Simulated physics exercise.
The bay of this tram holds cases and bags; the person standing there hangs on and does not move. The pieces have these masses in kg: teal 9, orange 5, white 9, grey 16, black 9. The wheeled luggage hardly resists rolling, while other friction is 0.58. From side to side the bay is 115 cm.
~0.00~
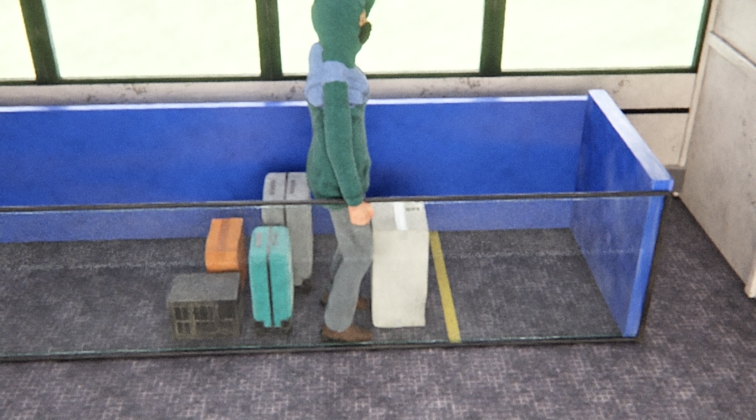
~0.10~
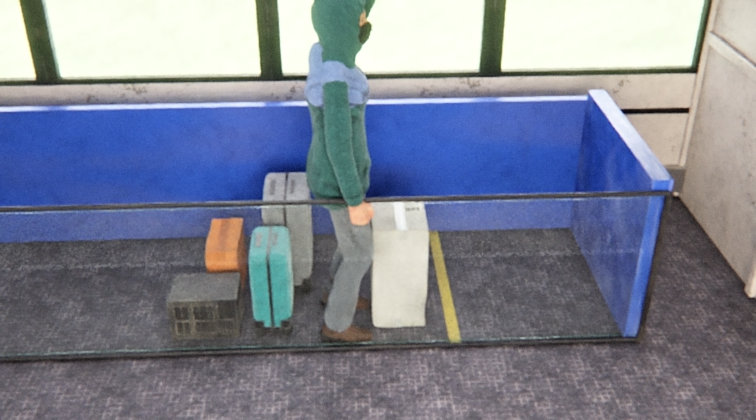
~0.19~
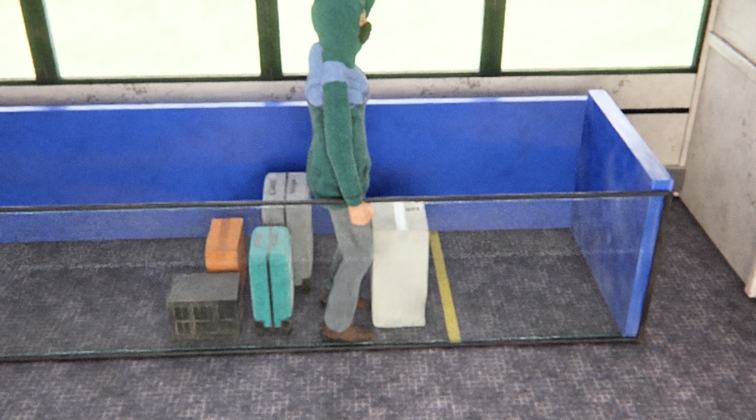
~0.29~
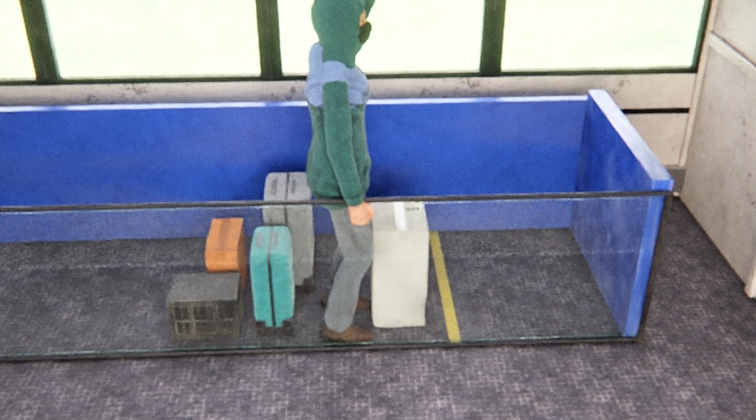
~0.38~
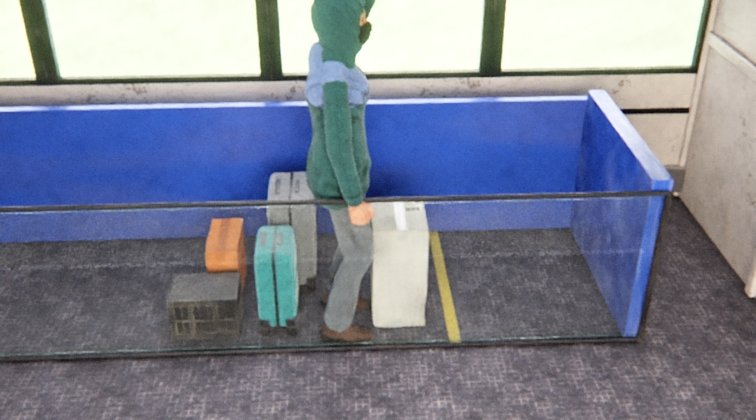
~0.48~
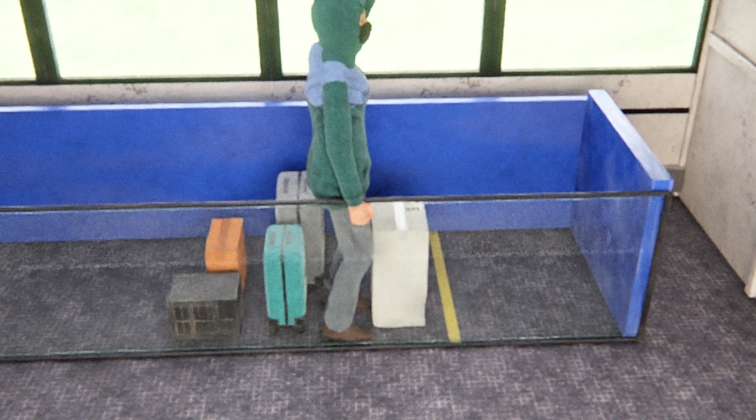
At the start, a person in a green hooded top stands still in the bay beside a tall white bag, with grey, teal and orange cases and a black crate to the left. The grey and teal cases then roll slightly right, toward the person, while everything else stays put.
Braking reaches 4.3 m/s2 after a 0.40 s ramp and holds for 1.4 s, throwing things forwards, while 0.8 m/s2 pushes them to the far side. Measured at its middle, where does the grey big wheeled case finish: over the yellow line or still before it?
Its middle finishes over the yellow line.
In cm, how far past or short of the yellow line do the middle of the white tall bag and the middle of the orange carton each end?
White tall bag: 30 cm short; orange carton: 130 cm short.
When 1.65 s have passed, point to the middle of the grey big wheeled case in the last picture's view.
Near (564, 207).
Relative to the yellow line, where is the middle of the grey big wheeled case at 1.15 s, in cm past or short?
About 45 cm past it.
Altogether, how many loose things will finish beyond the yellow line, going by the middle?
Count: 1.
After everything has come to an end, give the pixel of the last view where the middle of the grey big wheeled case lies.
(564, 207).
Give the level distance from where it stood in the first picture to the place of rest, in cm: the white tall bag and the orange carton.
For the white tall bag it is 0, for the orange carton it is 0.
After 0.75 s the grey big wheeled case is 51 cm short of the yellow line, tilted 0°, near (355, 224) in the last picture's view.
After 1.15 s the grey big wheeled case is 47 cm past the yellow line, tilted 0°, near (515, 206) in the last picture's view.
After 1.65 s the grey big wheeled case is 77 cm past the yellow line, tilted 0°, near (564, 207) in the last picture's view.
At rest, 2.5 s, teal small wheeled case stops short of the yellow line; orange carton stops short of the yellow line; white tall bag stops short of the yellow line; grey big wheeled case crosses the yellow line; black crate stops short of the yellow line.
